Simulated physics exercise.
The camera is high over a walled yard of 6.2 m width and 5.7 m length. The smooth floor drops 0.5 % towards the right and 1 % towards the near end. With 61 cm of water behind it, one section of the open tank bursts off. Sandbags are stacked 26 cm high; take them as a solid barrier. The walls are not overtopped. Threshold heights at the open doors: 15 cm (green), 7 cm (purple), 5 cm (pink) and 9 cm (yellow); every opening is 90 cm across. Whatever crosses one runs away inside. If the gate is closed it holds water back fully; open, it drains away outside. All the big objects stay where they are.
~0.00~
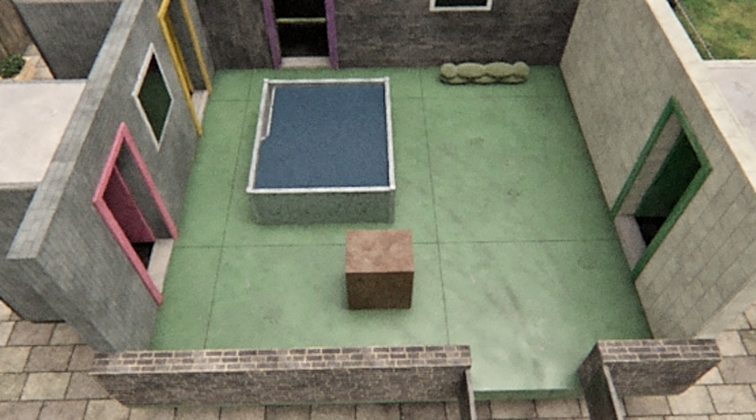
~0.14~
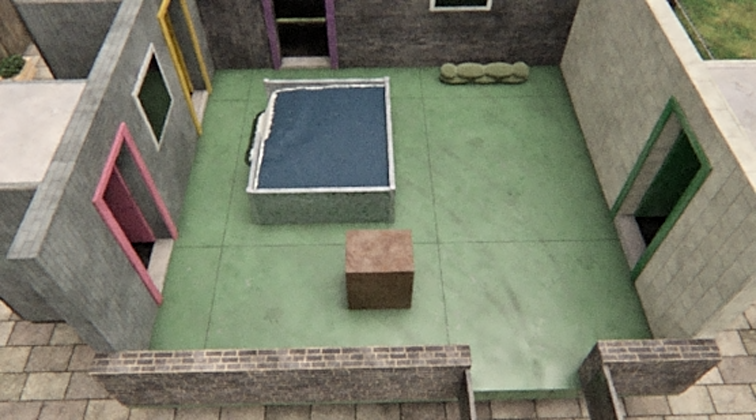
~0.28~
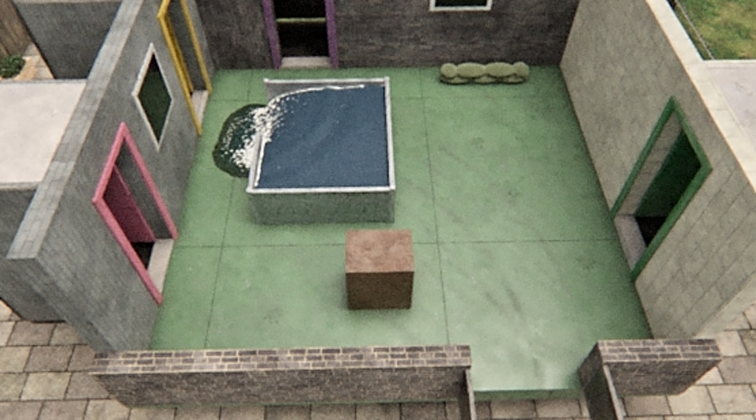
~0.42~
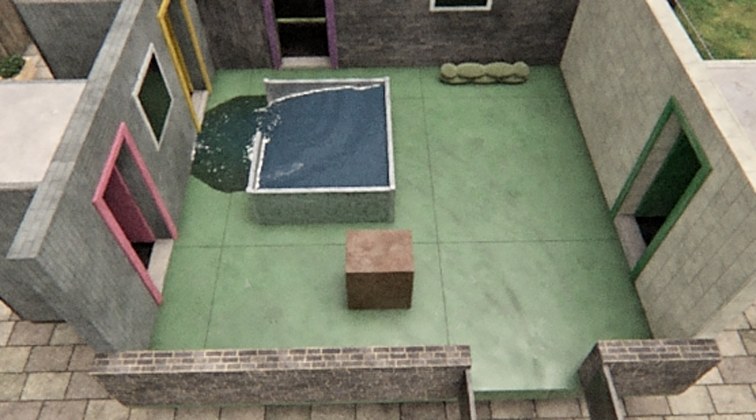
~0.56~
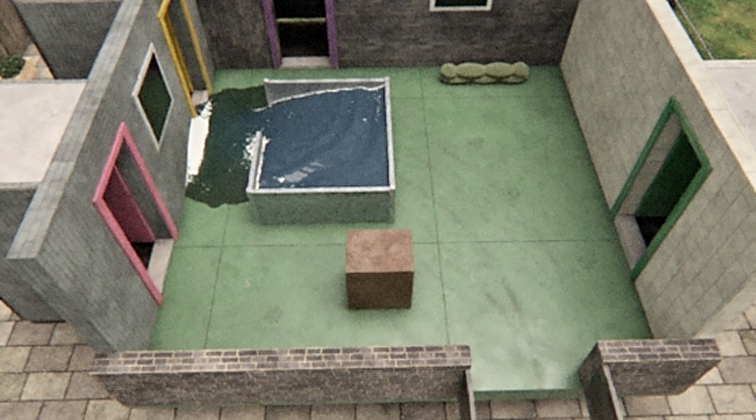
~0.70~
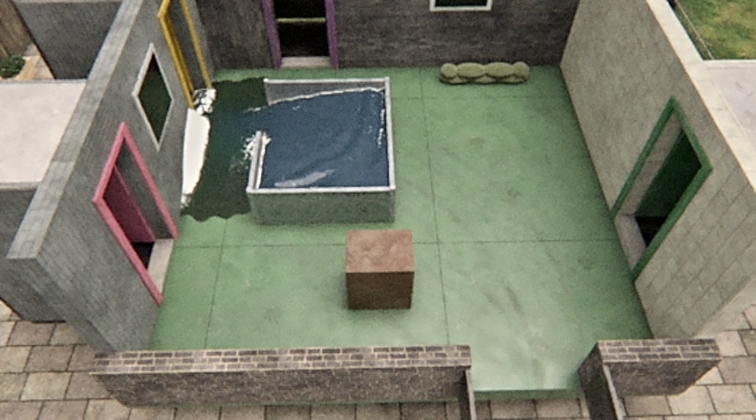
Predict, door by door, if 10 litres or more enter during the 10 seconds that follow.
Door by door: At the green door it does not reach the limit; at the purple door it keeps below the limit; at the pink door it does not reach the limit; at the yellow door it goes over the limit.
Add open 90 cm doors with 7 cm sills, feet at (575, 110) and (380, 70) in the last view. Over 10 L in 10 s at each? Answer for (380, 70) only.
There: Below.
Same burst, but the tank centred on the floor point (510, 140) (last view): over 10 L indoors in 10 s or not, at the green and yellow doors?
Against that limit: Green not over, yellow past it.
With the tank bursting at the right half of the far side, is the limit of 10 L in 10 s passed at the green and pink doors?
Against that limit: Green under, pink below.
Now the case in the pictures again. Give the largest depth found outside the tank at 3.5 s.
About 26 cm.
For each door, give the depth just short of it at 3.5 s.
In cm: Green 0, purple 7, pink 4, yellow 22.
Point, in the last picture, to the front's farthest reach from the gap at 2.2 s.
Near (143, 377).
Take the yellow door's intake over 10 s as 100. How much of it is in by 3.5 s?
Some 75 per cent by then.
After 1.4 s water covers 15 % of the floor and is deepest (48 cm) near (215, 73); green door not reached, purple door not reached, pink door 5 cm at the sill, 0 L in, yellow door 33 cm at the sill, 98 L in.
After 2.2 s water covers 30 % of the floor and is deepest (40 cm) near (215, 73); green door not reached, purple door 6 cm at the sill, 0 L in, pink door 5 cm at the sill, 0 L in, yellow door 30 cm at the sill, 236 L in.
After 3.5 s water covers 45 % of the floor and is deepest (26 cm) near (215, 73); green door not reached, purple door 7 cm at the sill, 0 L in, pink door 4 cm at the sill, 0 L in, yellow door 22 cm at the sill, 359 L in.
After 6.0 s water covers 75 % of the floor and is deepest (16 cm) near (209, 146); green door 3 cm at the sill, 0 L in, purple door 6 cm at the sill, 1 L in, pink door 3 cm at the sill, 0 L in, yellow door 16 cm at the sill, 458 L in.
After 10.0 s water covers 90 % of the floor and is deepest (12 cm) near (610, 367); green door 8 cm at the sill, 0 L in, purple door 4 cm at the sill, 1 L in, pink door 2 cm at the sill, 1 L in, yellow door 9 cm at the sill, 484 L in.
